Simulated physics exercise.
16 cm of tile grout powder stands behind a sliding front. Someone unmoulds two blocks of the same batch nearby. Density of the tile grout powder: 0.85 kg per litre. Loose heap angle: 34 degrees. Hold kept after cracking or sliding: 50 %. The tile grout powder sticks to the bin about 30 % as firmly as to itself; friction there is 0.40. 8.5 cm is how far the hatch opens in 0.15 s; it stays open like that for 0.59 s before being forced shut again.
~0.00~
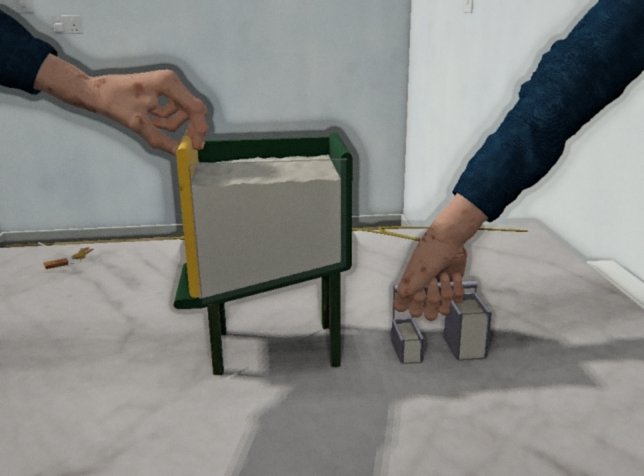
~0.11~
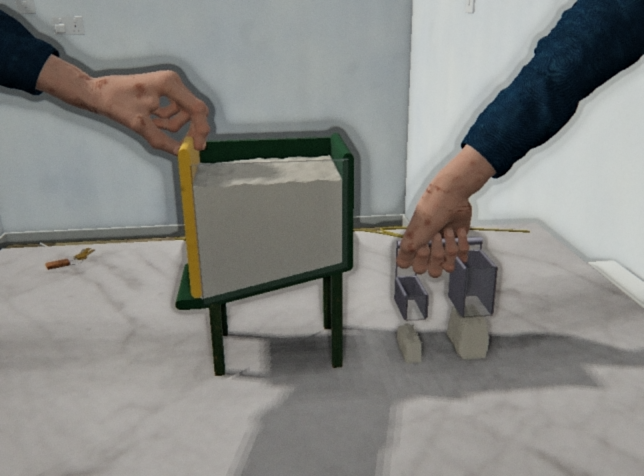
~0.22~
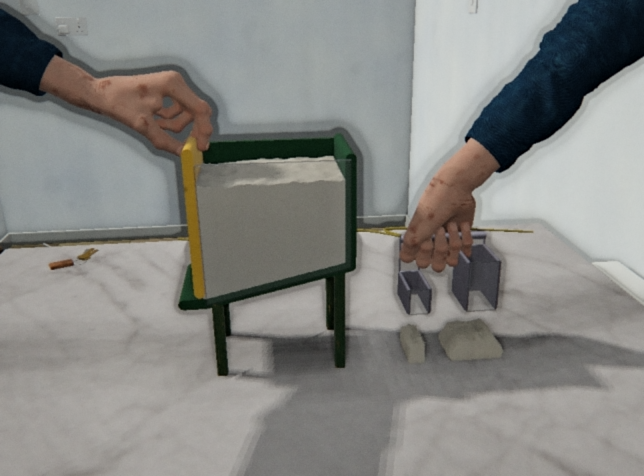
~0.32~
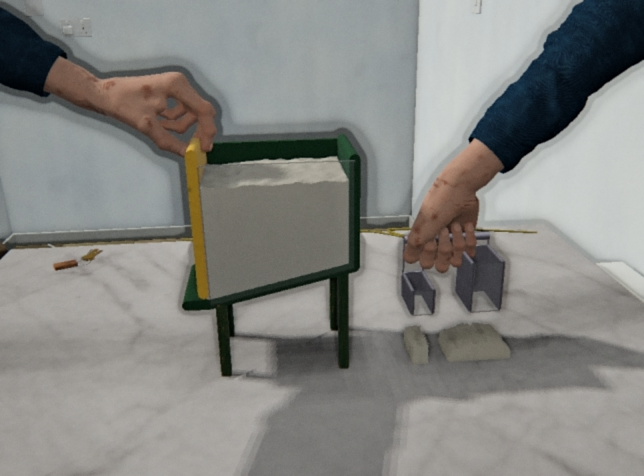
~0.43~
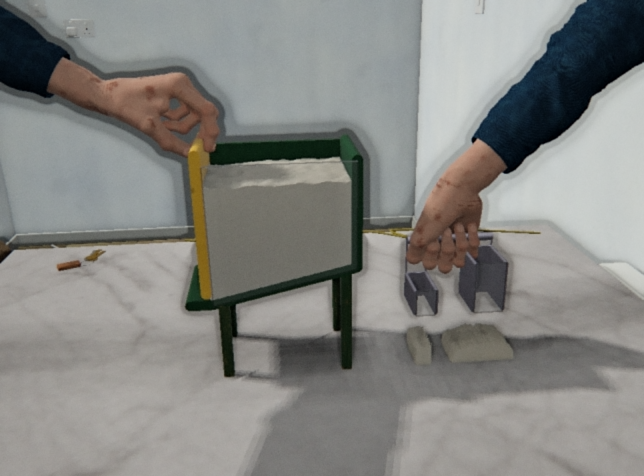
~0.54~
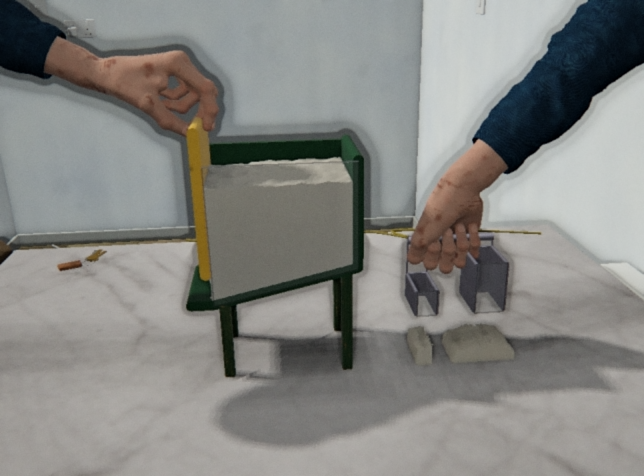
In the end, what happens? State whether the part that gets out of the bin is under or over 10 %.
Over.
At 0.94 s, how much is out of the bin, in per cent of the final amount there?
40 per cent.
After 0.73 s, the hatch is 8.5 cm open and 1 % is out.
After 0.94 s, the hatch is 8.5 cm open and 12 % is out.
After 1.16 s, the hatch is 8.5 cm open and 23 % is out.
After 1.38 s, the hatch is 2.0 cm open and 30 % is out.
After 1.62 s, the hatch is shut and 31 % is out.
